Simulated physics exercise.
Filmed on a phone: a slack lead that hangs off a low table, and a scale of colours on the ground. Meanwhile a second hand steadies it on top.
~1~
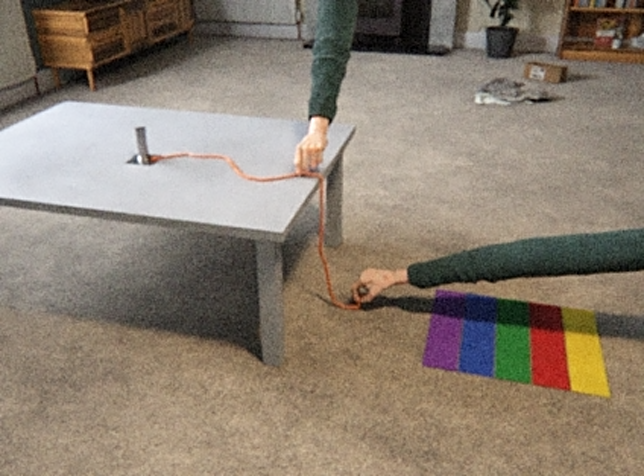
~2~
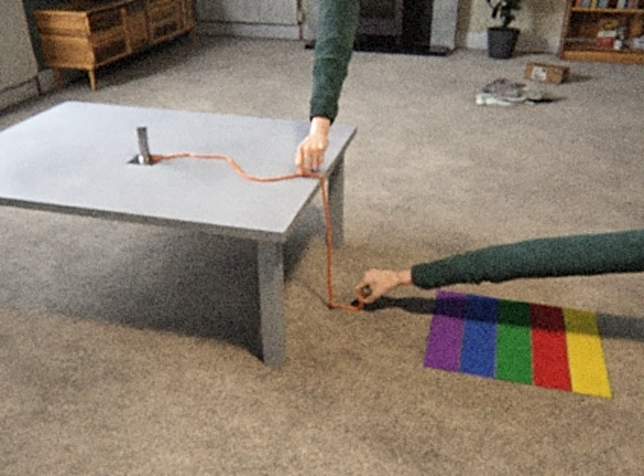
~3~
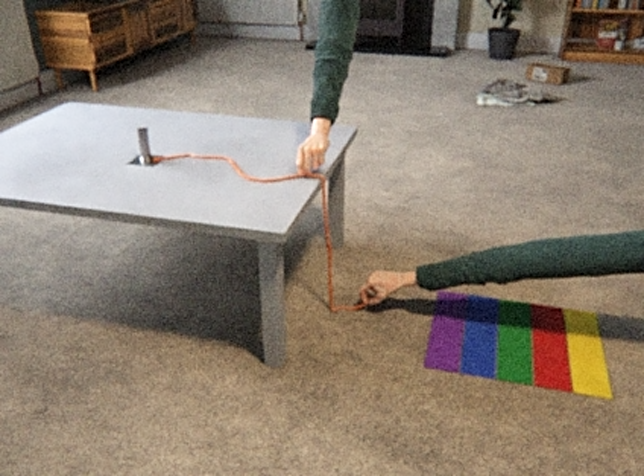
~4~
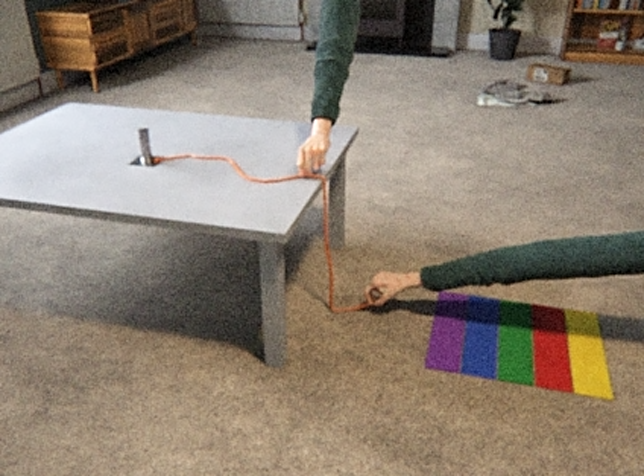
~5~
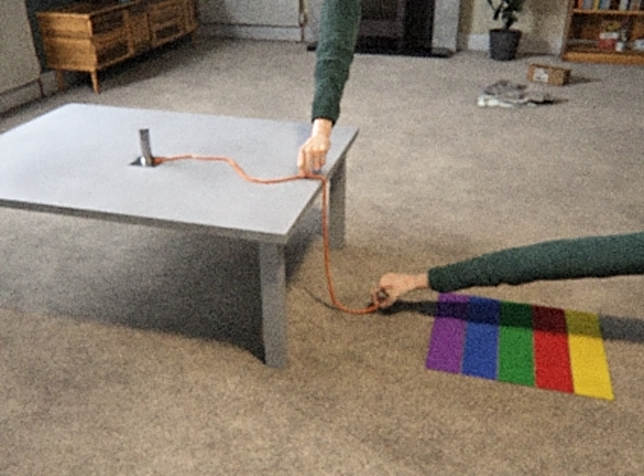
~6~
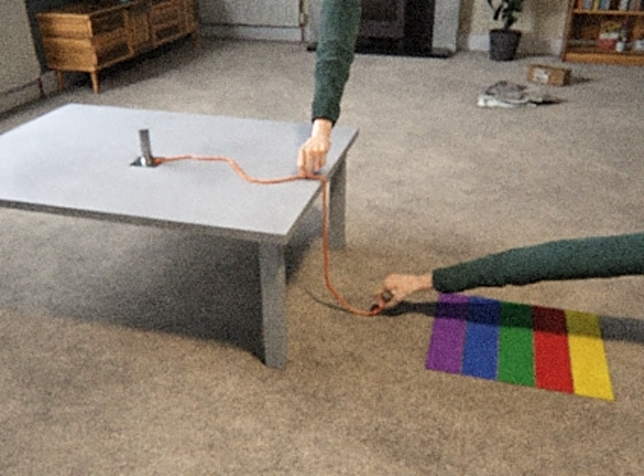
To begin with, an orange lead runs across a low grey table and hangs over its edge, one hand pressing it there while another holds its end near the carpet, left of a striped colour mat. The lower hand then slides the end slightly right, towards the purple stripe.
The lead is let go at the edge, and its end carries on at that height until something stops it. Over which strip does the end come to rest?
Over the green strip.
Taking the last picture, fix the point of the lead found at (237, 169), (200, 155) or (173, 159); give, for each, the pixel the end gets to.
(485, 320), (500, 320) and (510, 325).
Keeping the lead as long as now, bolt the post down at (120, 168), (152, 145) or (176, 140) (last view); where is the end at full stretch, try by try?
First (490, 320), then (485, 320), and last (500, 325).
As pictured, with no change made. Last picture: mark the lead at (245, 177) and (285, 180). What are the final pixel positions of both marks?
End: (280, 174) and then (325, 183).
A little later, end near (450, 315); over purple.
Next, end near (491, 321); over blue.
When it is tight, end near (515, 325); over green. The end stops over the green strip.
